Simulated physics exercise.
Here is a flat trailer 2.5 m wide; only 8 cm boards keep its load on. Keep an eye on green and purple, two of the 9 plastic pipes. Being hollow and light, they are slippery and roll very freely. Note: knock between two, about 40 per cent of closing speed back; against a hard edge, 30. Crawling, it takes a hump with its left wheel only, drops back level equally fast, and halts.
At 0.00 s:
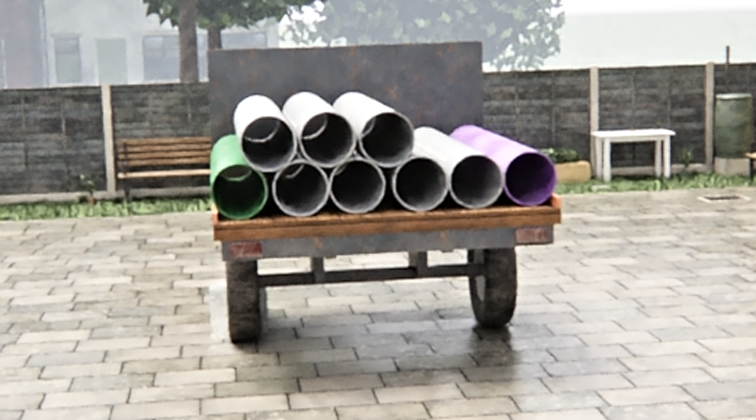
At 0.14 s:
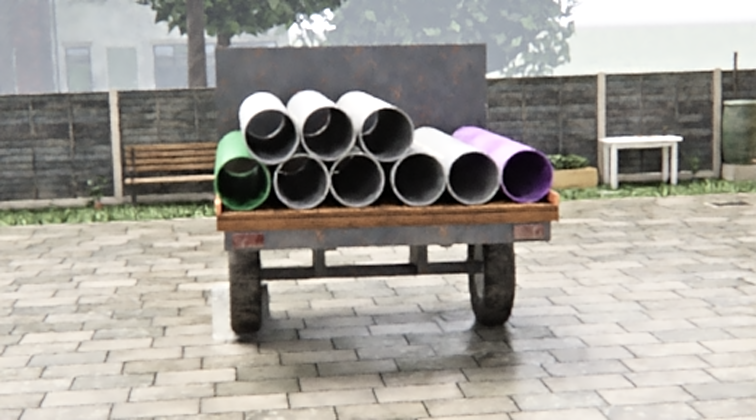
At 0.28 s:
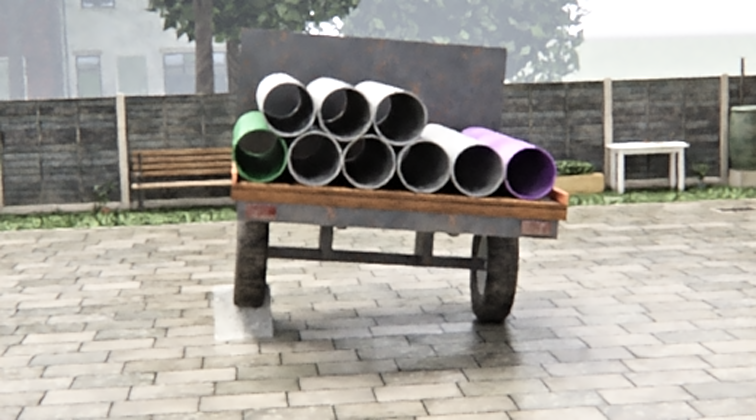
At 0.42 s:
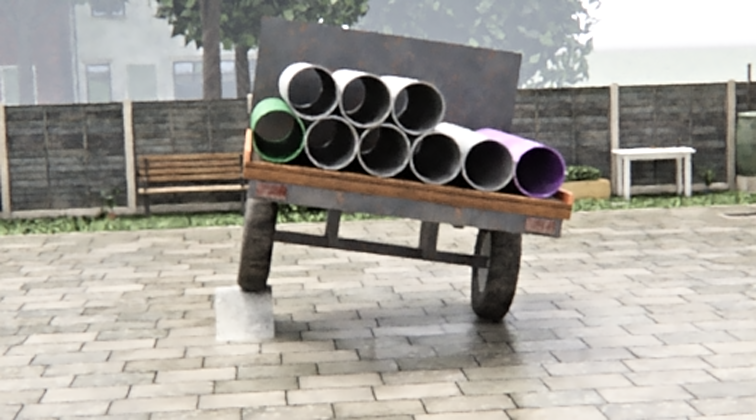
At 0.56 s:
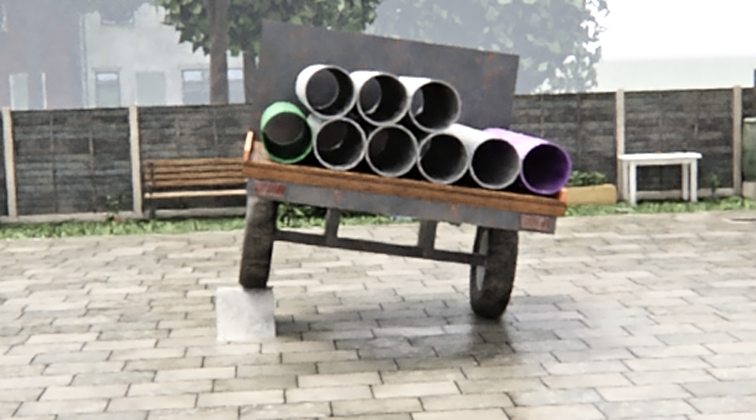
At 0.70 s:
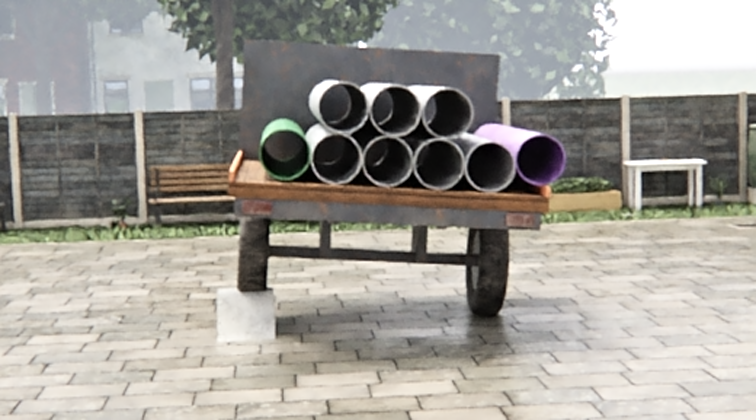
A trailer loaded with pipes tilts right over a block, then partly levels as they shift.
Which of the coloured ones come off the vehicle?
Green: Does not, purple: Does.
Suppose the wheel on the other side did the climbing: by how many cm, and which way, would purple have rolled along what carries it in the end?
I reckon some 5 cm toward the left.
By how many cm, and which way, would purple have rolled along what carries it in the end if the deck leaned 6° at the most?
Roughly 0 cm left.
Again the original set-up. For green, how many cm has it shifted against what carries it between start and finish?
Shift - green 0.
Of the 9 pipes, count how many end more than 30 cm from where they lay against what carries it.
That would be 7 of them.
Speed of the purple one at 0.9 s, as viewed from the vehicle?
Near 0.4 m/s.
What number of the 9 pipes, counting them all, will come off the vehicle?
Total: 1.
By 0.9 s, green is on the deck, 45 cm from the left edge, rolling left; purple is dropping off the right side; 1 of 9 is off.
By 1.0 s, green is on the deck, 45 cm from the left edge, rolling left; purple is dropping off the right side; 1 of 9 is off.
By 1.1 s, purple is dropping off the right side; as before, green; 1 of 9 is off.
By 1.2 s, green is on the deck, 40 cm from the left edge, rolling left; purple is dropping off the right side; 1 of 9 is off.
Finally (3.6 s), green is on the deck, 20 cm from the left edge; purple is on the ground to the right; 1 of 9 is off.
